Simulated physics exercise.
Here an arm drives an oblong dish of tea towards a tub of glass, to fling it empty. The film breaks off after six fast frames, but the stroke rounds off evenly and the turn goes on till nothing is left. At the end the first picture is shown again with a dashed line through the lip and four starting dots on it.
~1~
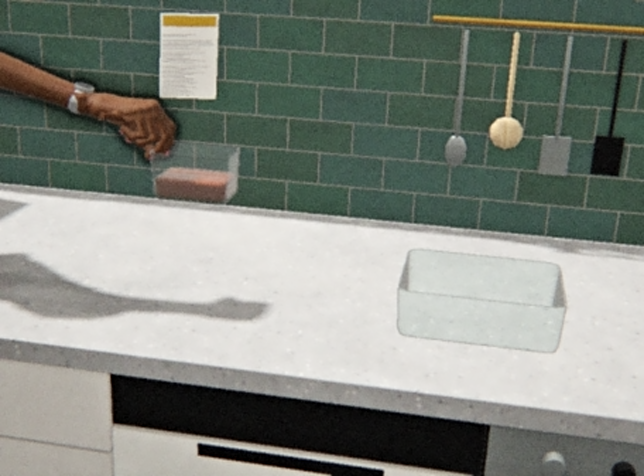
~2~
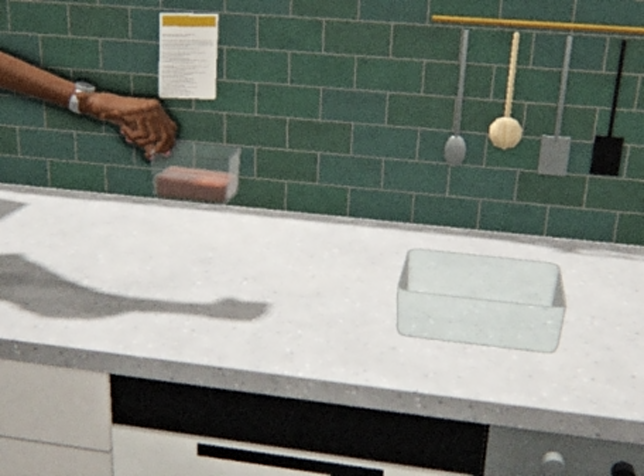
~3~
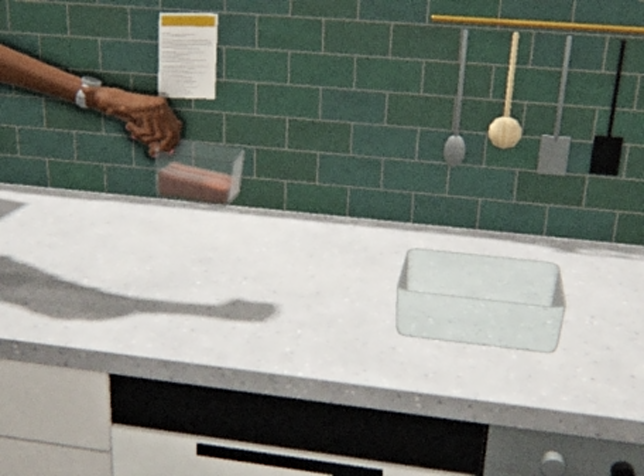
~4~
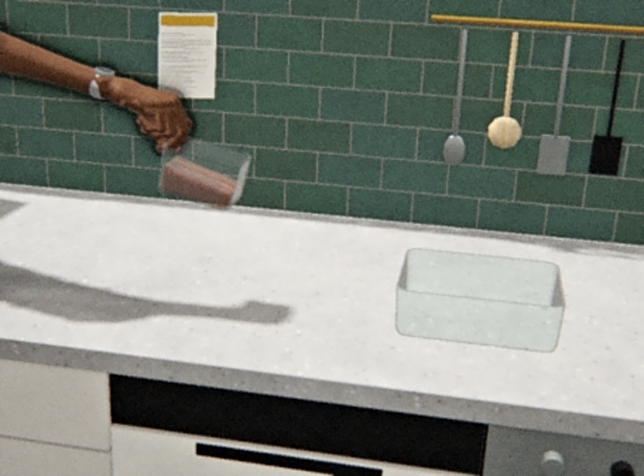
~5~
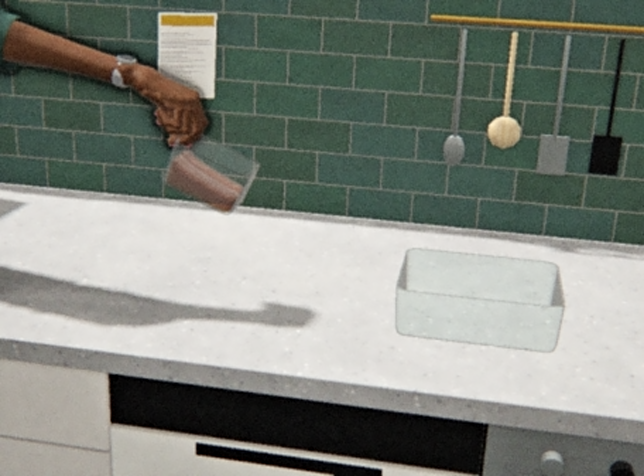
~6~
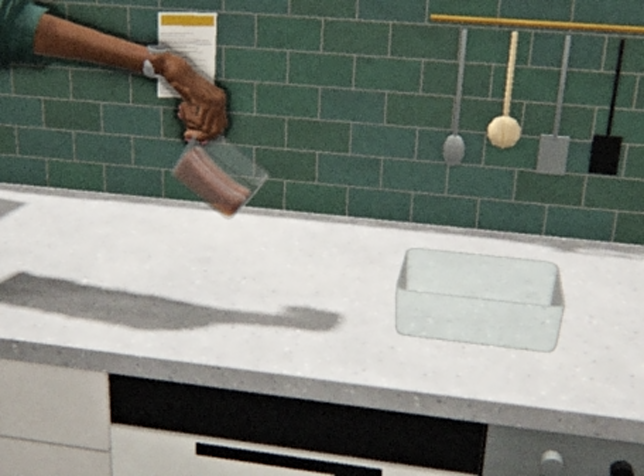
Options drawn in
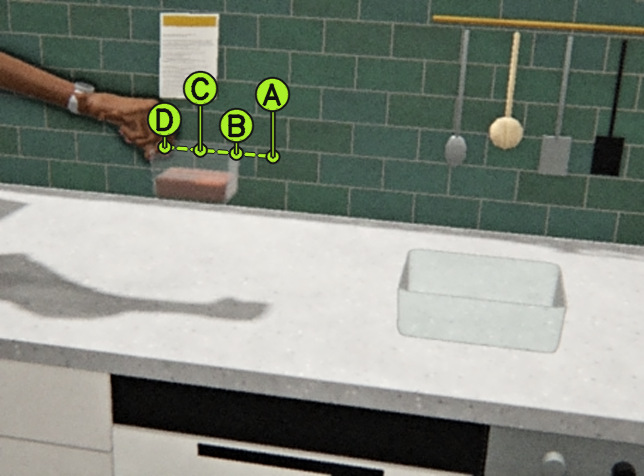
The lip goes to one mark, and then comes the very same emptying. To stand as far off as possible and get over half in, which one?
It is A.
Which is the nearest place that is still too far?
B.
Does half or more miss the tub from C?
Yes, that goes wrong.
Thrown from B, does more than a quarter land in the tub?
No, it does not.
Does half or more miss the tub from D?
Yes, it does.
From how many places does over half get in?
One of the four.
On the marked copy, A at (272, 156); B at (236, 153); C at (200, 150); D at (164, 147).
With A, about 70 % lands in the tub, 18 % falls short and 12 % goes beside or beyond.
With B, about 8 % lands in the tub, 88 % falls short and 4 % goes beside or beyond.
With C, about 0 % lands in the tub, 95 % falls short and 5 % goes beside or beyond.
With D, about 0 % lands in the tub, 100 % falls short.
